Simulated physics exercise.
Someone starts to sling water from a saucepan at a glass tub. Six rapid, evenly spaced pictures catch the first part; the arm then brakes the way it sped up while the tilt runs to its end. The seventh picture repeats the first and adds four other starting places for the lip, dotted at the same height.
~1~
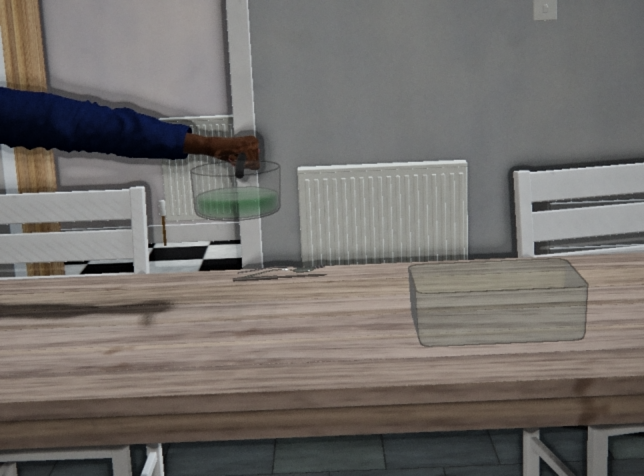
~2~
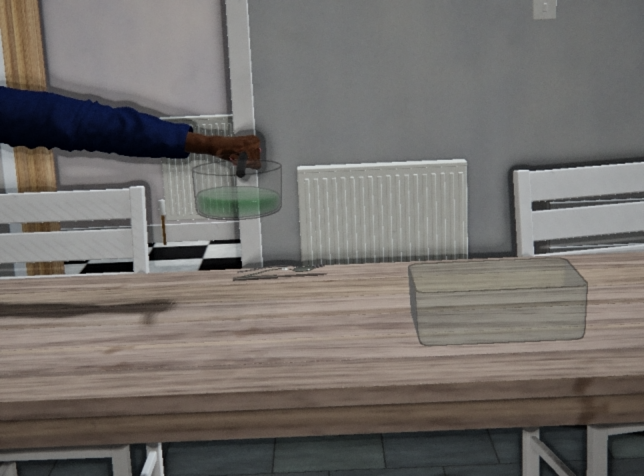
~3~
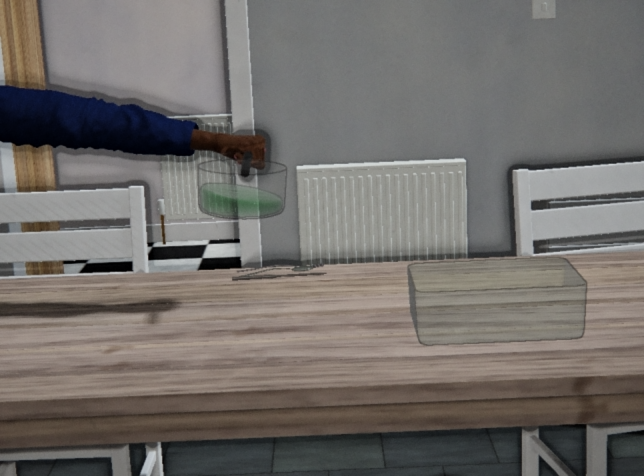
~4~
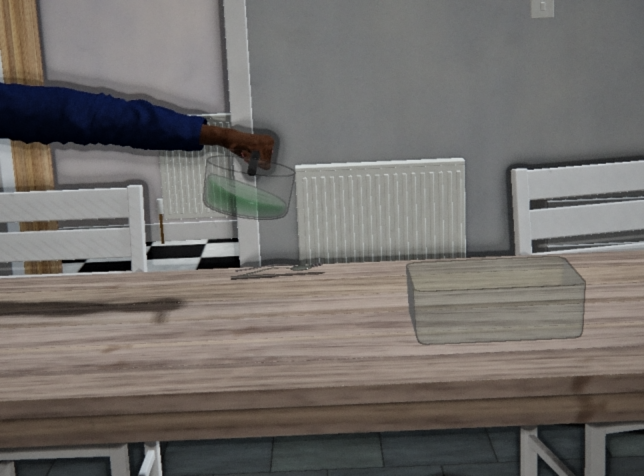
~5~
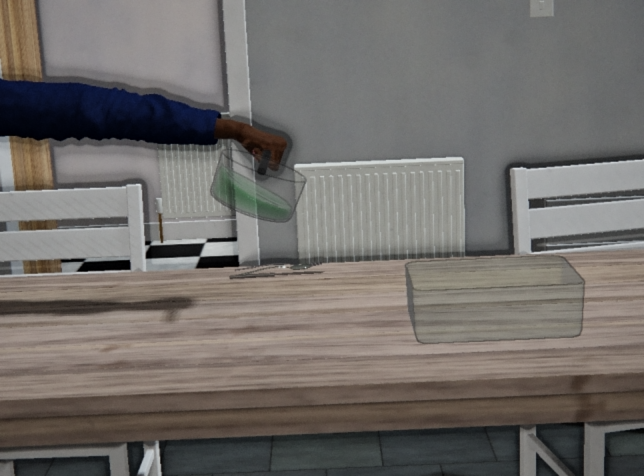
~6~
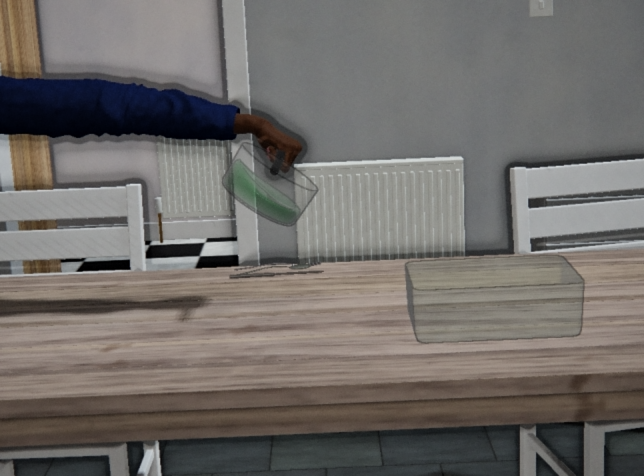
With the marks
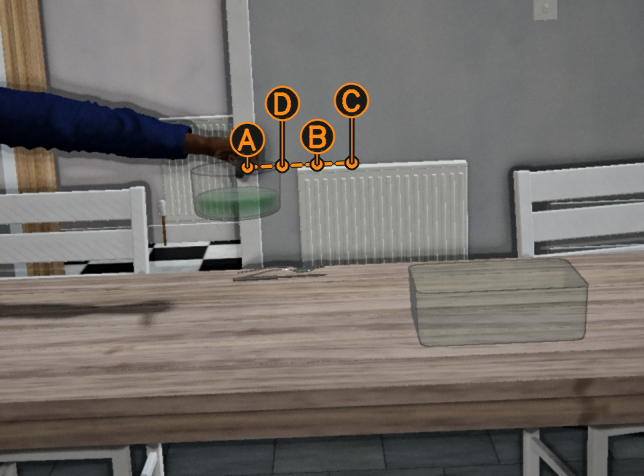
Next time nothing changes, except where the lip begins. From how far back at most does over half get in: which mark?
A will do.
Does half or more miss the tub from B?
No, that is safe.
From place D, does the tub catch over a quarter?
Yes.
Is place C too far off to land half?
No, not at all.
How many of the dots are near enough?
All four.
On the marked copy, A at (247, 167); B at (317, 164); C at (351, 162); D at (282, 165).
With A, about 72 % lands in the tub, 18 % falls short and 10 % goes beside or beyond.
With B, about 73 % lands in the tub, 5 % falls short and 22 % goes beside or beyond.
With C, about 88 % lands in the tub, 8 % falls short and 4 % goes beside or beyond.
With D, about 75 % lands in the tub, 9 % falls short and 16 % goes beside or beyond.
